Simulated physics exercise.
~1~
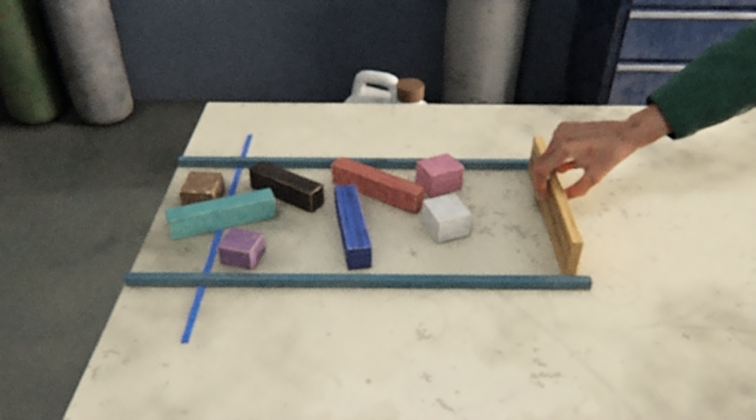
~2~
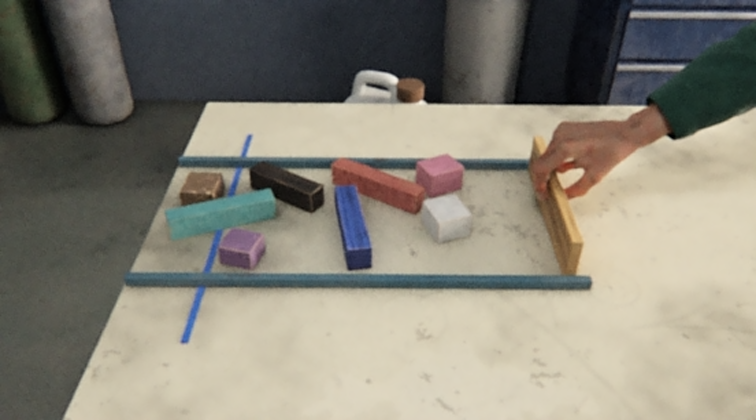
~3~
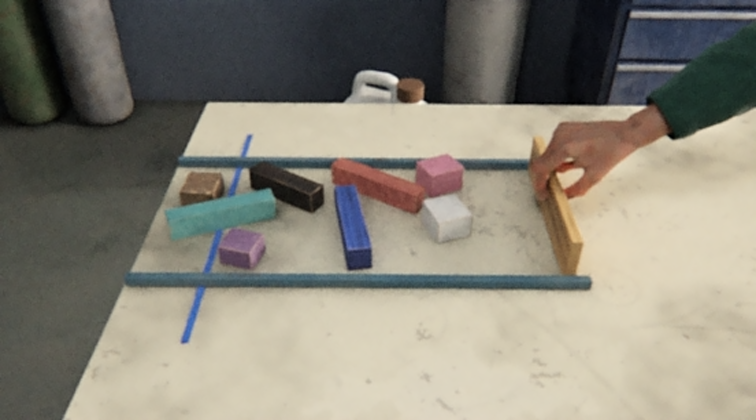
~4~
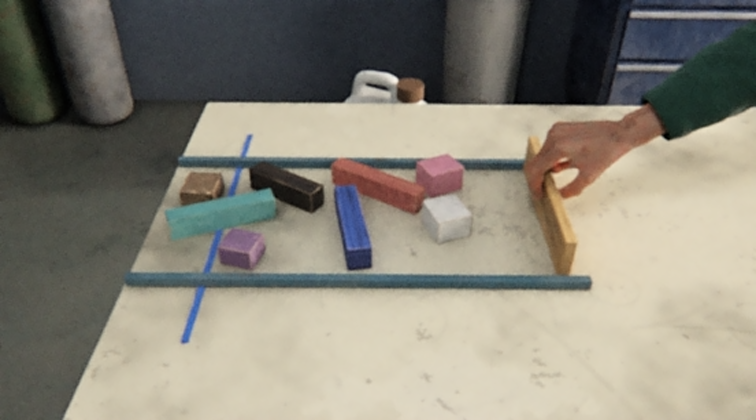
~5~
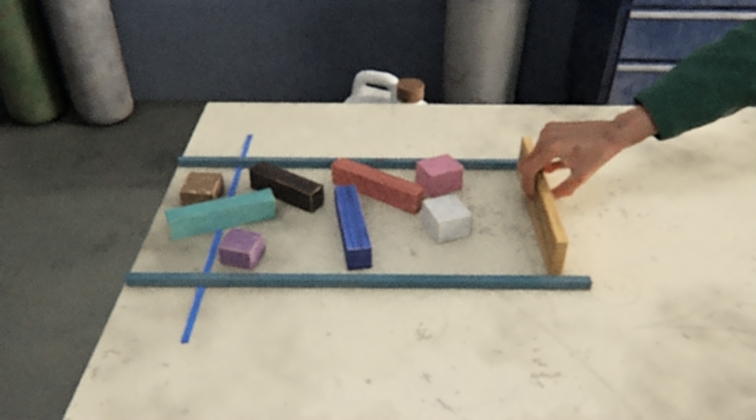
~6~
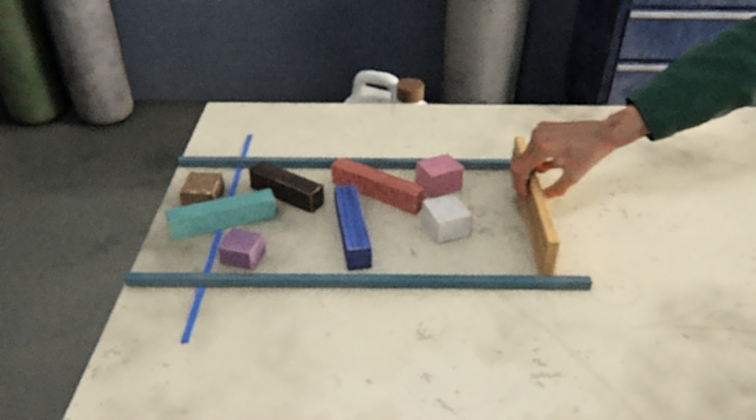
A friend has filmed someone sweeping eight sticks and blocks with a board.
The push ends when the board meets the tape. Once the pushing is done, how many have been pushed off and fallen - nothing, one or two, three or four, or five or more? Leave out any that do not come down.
Off the edge go more than two but under five.
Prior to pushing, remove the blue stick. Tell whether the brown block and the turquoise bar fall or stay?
Looking at each, the brown block drops away and the turquoise bar drops away.
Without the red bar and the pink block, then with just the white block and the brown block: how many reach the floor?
Counts - first: 2; second: 1.
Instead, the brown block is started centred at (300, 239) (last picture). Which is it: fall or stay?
In that case it goes down.
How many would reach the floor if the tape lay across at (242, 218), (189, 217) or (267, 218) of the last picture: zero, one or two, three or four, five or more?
Taking the three tapes one at a time, the answers are just one or two, then at least five, then none.
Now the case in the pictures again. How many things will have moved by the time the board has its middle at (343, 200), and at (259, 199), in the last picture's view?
By the first moment it's 5, by the second it's 8.
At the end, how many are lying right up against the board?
The count comes out at 3.
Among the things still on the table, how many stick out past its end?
The overhang total is 1.
Soon after, none off yet; brown block at rest near (202, 191); turquoise bar at rest near (222, 214); purple block at rest near (242, 249).
In the end, the number that fall off is three or four; gone, black bar, purple block, turquoise bar and brown block.
